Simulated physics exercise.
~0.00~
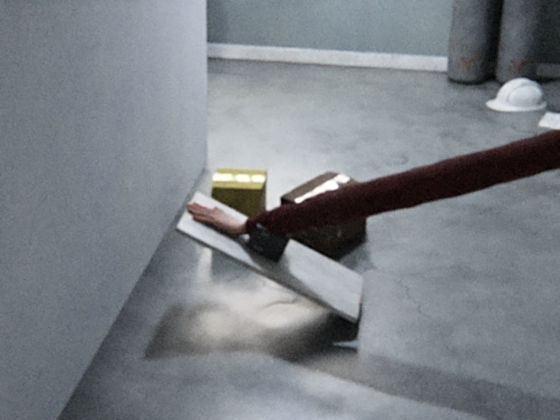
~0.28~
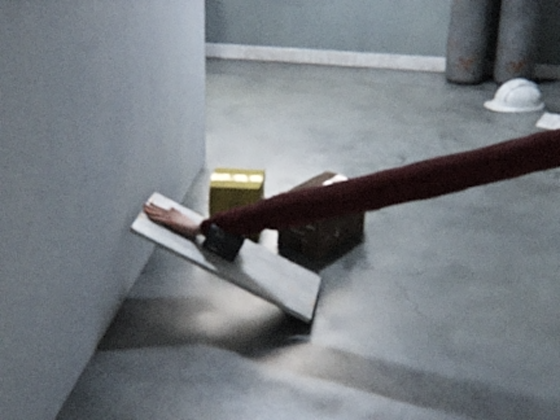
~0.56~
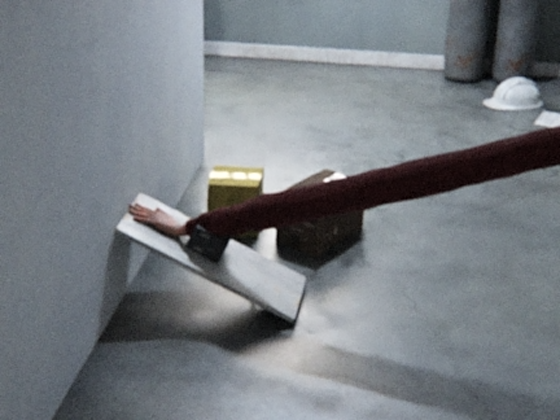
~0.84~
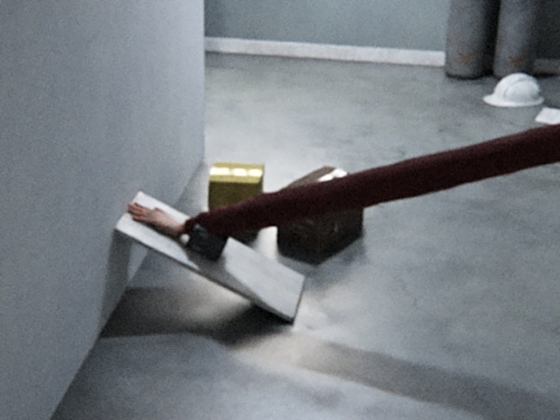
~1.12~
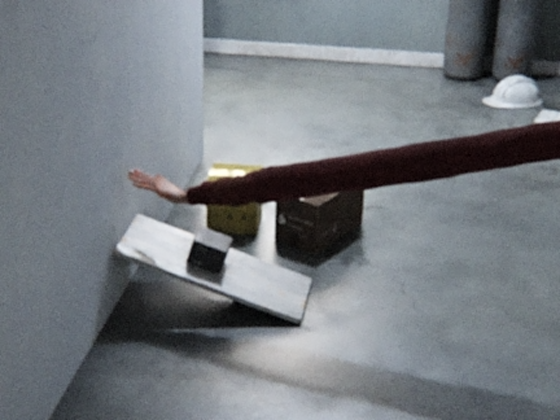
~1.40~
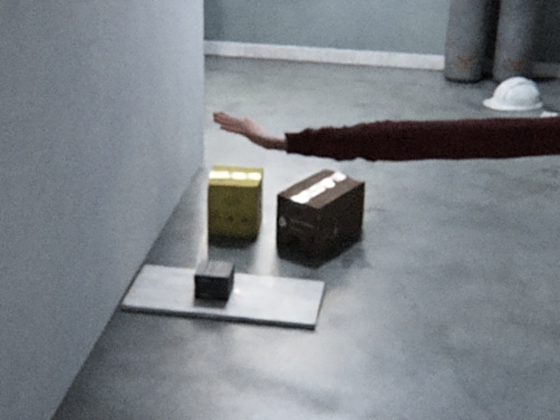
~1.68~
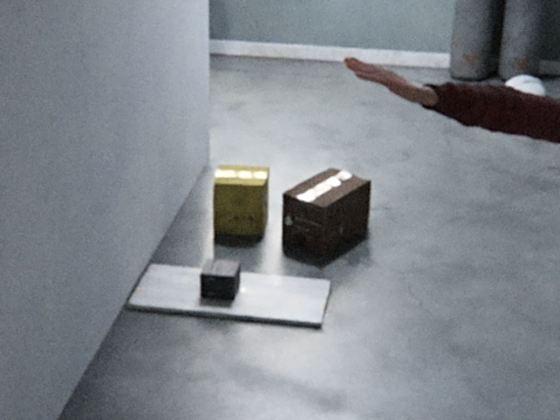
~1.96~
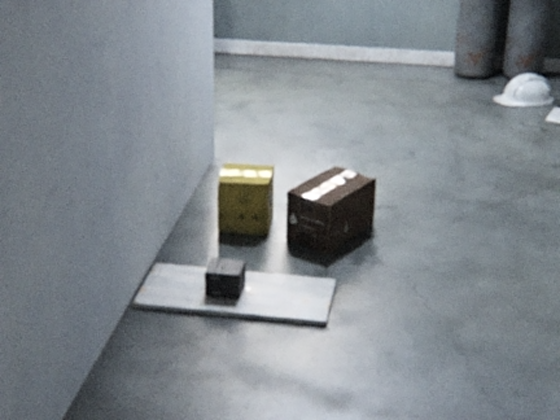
A white board with a small dark block on it is held aslant by a hand in a dark red sleeve, above a grey floor beside a bare wall, seen from slightly above by a gently swaying camera. A yellow box and a brown box stand just behind, with a white helmet at the upper right. The hand moves the board left to the wall and pauses. Then it lets go and draws back, and the board slips down until it lies flat, the block still on top. The arm withdraws to the right, leaving everything at rest, both boxes unmoved.
